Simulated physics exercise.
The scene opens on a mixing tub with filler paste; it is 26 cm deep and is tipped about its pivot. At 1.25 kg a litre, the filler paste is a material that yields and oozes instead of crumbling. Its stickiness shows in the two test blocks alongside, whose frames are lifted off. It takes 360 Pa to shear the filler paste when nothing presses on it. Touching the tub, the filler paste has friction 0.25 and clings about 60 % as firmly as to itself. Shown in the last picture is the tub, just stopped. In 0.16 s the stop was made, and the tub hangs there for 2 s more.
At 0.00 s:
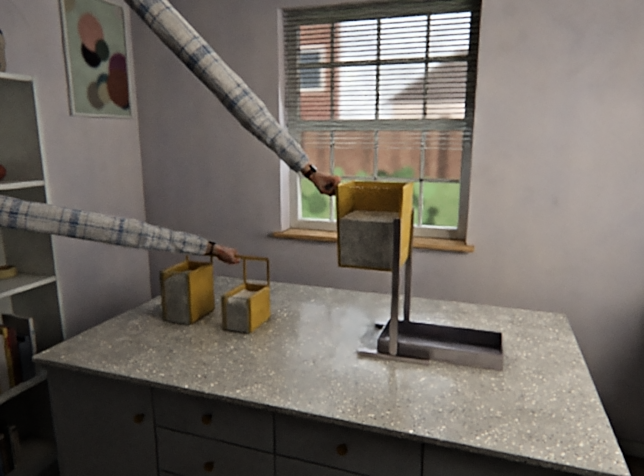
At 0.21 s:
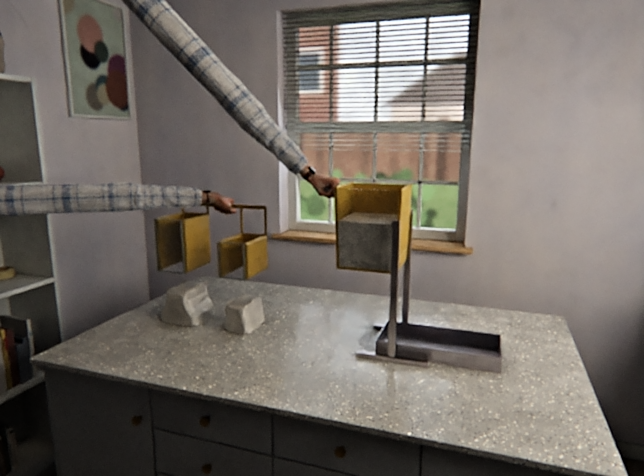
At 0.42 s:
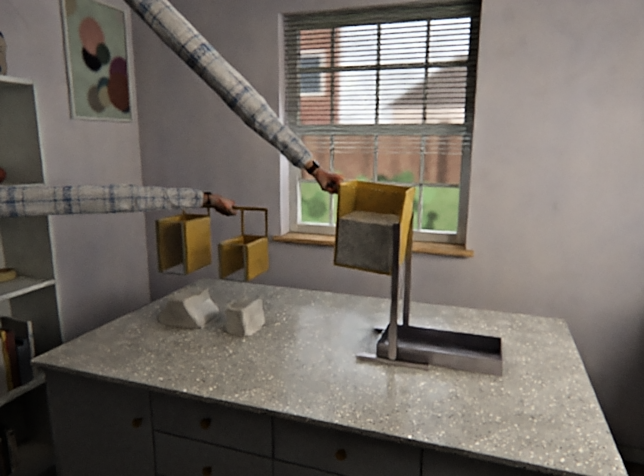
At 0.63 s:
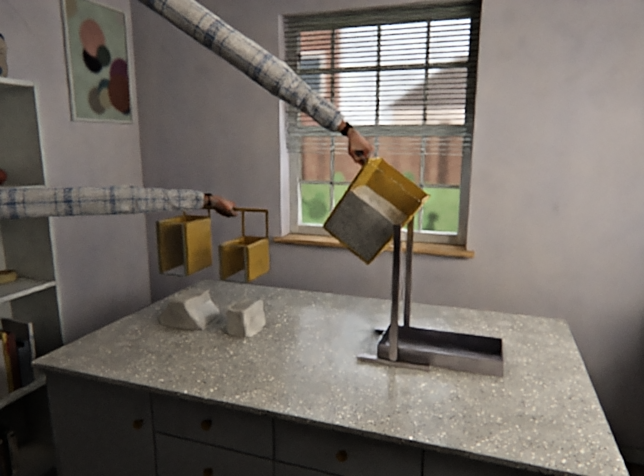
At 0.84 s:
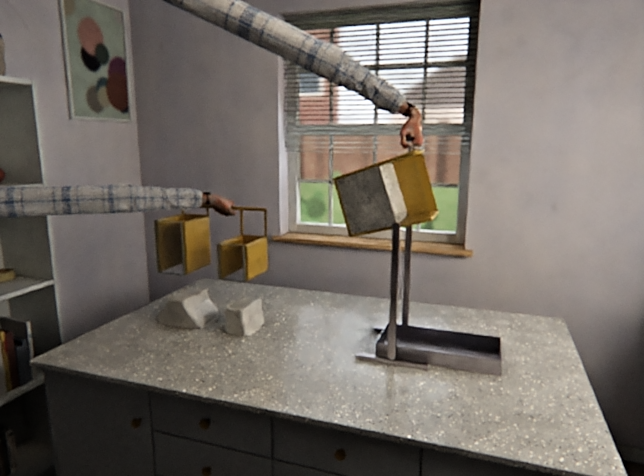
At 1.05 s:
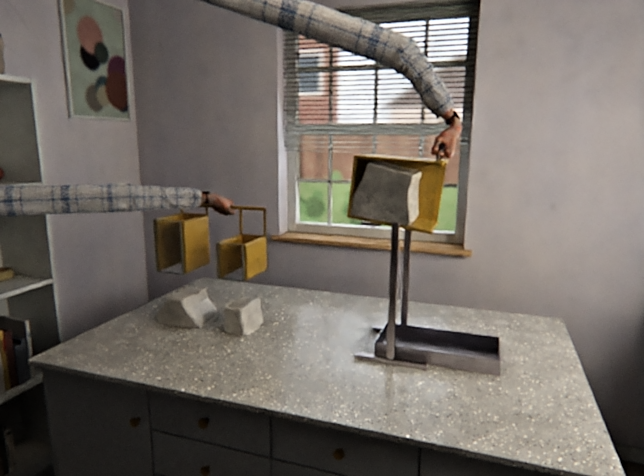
The footage shows one hand lifting two yellow casings off grey blocks on a counter, the left block slumping, before another hand tilts a stand-mounted yellow tub of grey paste far over to the right.
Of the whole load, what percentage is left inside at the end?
Close to 59 % is left inside.
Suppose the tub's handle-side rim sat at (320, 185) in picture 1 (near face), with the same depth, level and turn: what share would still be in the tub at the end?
Close to 45 per cent would still be in the tub.
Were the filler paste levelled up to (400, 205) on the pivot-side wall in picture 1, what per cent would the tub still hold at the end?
Around 40 per cent.
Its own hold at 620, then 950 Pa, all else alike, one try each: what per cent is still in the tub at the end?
Respectively, close to 100 % and close to 100 %.
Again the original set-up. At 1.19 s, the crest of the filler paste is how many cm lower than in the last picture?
About 5 cm.
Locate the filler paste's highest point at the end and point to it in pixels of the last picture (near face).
Close to pixel (376, 197).
After 1.19 s, the tub is at 96 degrees and holds 97 %.
After 1.36 s, the tub is at 96 degrees and holds 70 %.
After 1.53 s, the tub is at 96 degrees and holds 59 %.
After 1.70 s, the tub is at 96 degrees and holds 59 %.
After 3.05 s, the tub is at 96 degrees and holds 59 %.
